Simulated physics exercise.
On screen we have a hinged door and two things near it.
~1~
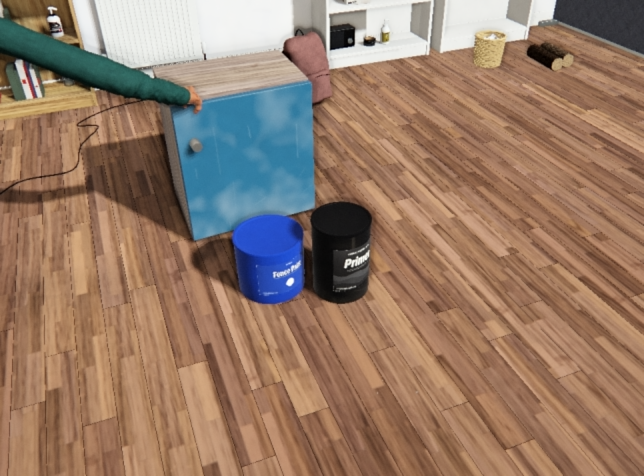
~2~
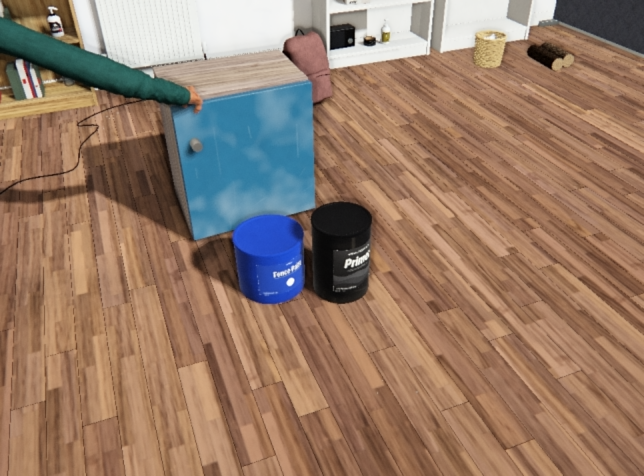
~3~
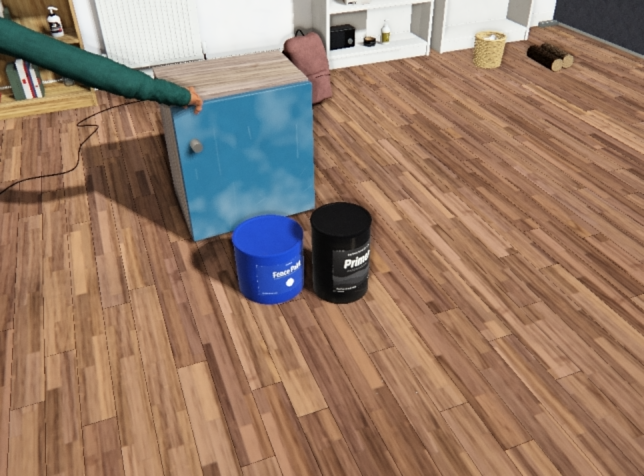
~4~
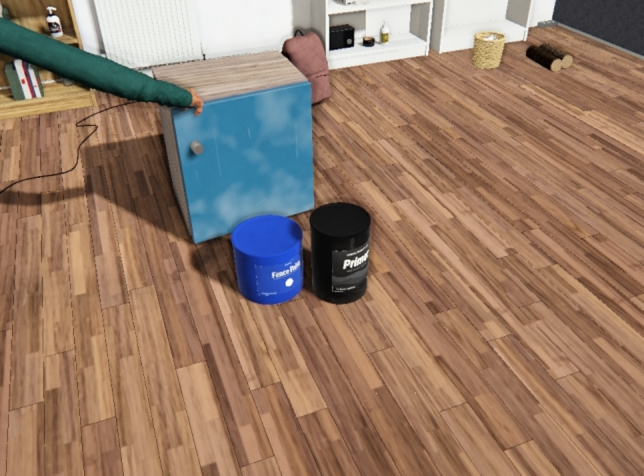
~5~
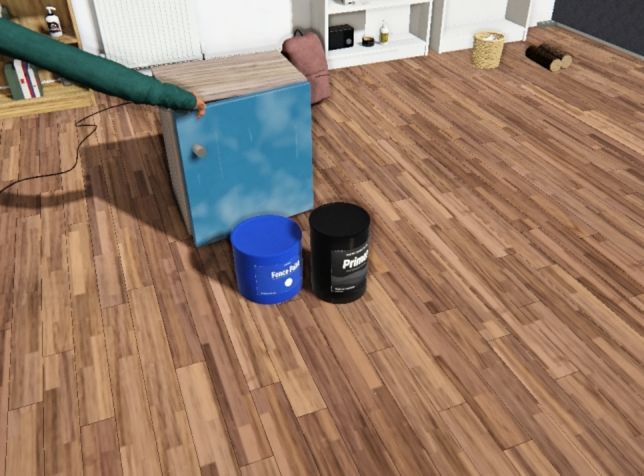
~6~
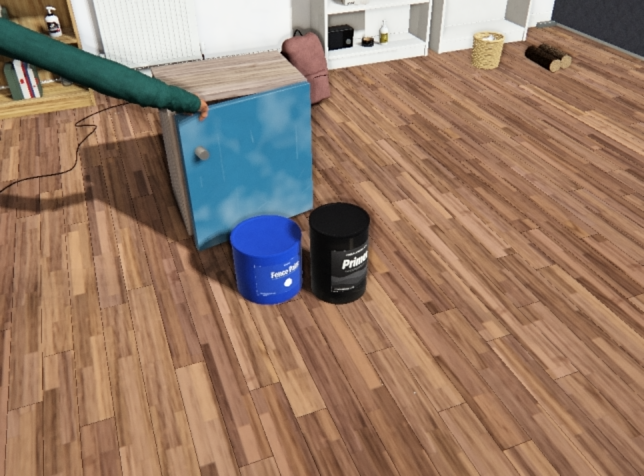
A blue cabinet door slowly opened a little as a green-sleeved arm reached in from the left to its top corner, while a blue pail and a black pail stood still on the wooden floor.
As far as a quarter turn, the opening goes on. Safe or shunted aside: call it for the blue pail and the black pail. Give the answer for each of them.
Blue pail - shunted aside; black pail - shunted aside.
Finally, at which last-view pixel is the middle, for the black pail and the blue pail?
The first ends near (456, 260), the second near (394, 279).
Then, 1.04 s past the last view, door 50° open; blue pail travelled a little near (299, 270); black pail travelled a little near (363, 257).
Then, 1.46 s past the last view, door 65° open; blue pail travelled about its own width near (337, 275); black pail travelled about its own width near (402, 259).
Then, 1.82 s past the last view, door 78° open; blue pail travelled about its own width near (371, 277); black pail travelled well along near (434, 259).
Finally, the blue pail gets knocked, near (393, 279); the black pail gets knocked, near (456, 260).
